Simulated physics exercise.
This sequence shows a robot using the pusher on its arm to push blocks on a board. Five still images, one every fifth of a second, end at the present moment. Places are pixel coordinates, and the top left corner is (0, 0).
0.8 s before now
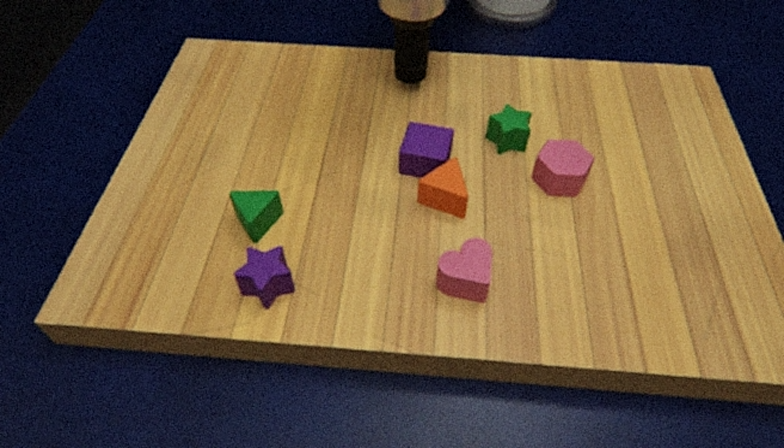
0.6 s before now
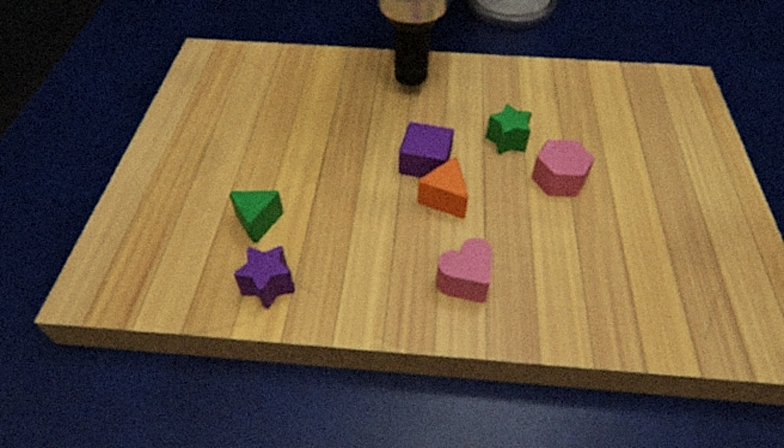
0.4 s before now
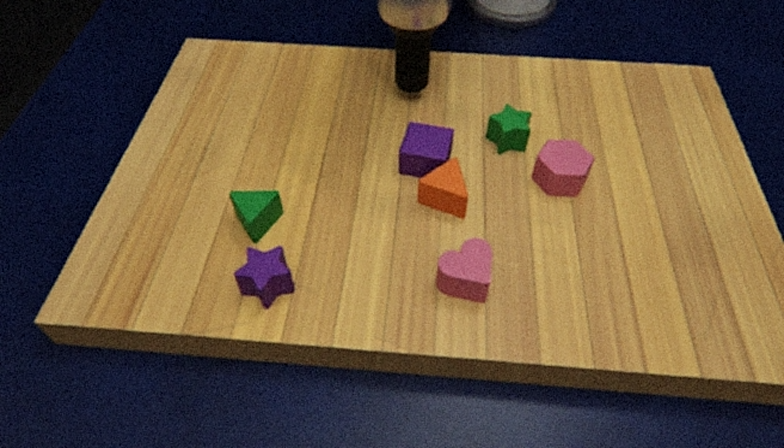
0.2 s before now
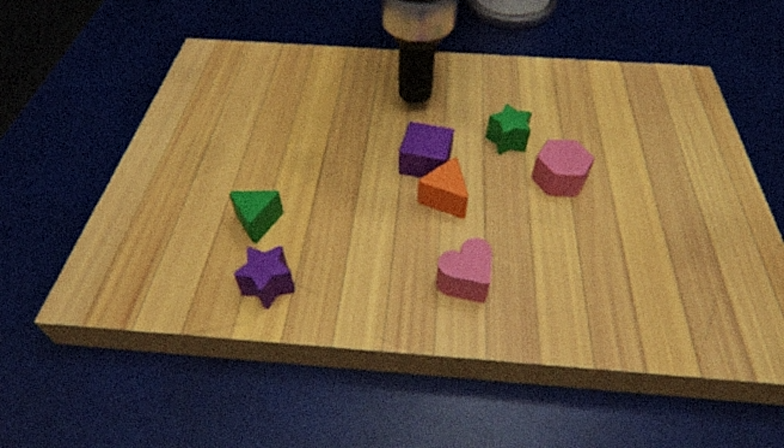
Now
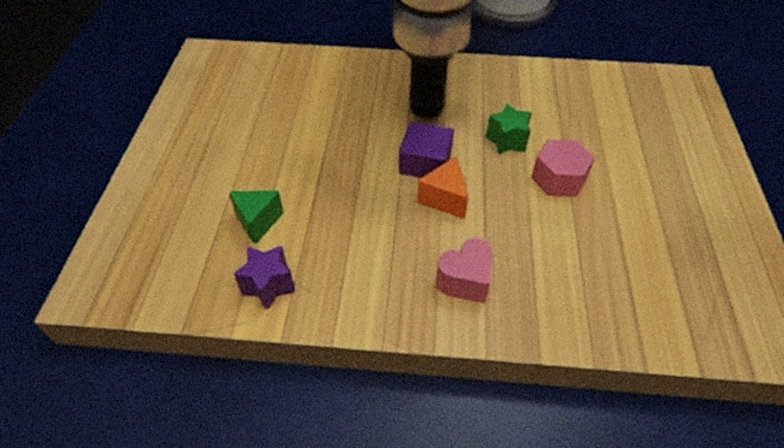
At the start, a dark-tipped robot pusher stands near the far edge of a wooden board scattered with small coloured blocks. It barely shifts at first, then slides slowly toward the viewer and slightly right, ending close behind the purple four-sided block, while all the blocks stay still.
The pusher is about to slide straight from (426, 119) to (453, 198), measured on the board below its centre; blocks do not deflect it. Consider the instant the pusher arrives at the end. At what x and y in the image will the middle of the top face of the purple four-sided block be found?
I'd say the purple four-sided block ends with its top centre at (412, 184).
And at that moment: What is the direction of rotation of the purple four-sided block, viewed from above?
Clockwise from above.
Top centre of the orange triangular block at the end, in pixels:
If I read the scene right, the answer is (461, 205).
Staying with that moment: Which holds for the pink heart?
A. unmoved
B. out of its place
A: Unmoved.
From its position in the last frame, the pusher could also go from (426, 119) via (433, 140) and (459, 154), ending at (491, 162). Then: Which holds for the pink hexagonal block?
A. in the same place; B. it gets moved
The correct letter is A.
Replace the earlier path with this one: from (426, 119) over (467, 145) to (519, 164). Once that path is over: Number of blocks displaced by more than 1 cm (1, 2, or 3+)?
Displaced: One.
The first path, step by step. One third of the way, pusher (435, 133); purple four-sided block (427, 150); orange triangular block (451, 184).
Two thirds of the way, pusher (445, 159); purple four-sided block (419, 171), turned 25° clockwise; orange triangular block (454, 191).
At the end, pusher (455, 187); purple four-sided block (412, 184), turned 50° clockwise; orange triangular block (461, 205), turned 20° clockwise; pink heart not moved; green star block not moved.
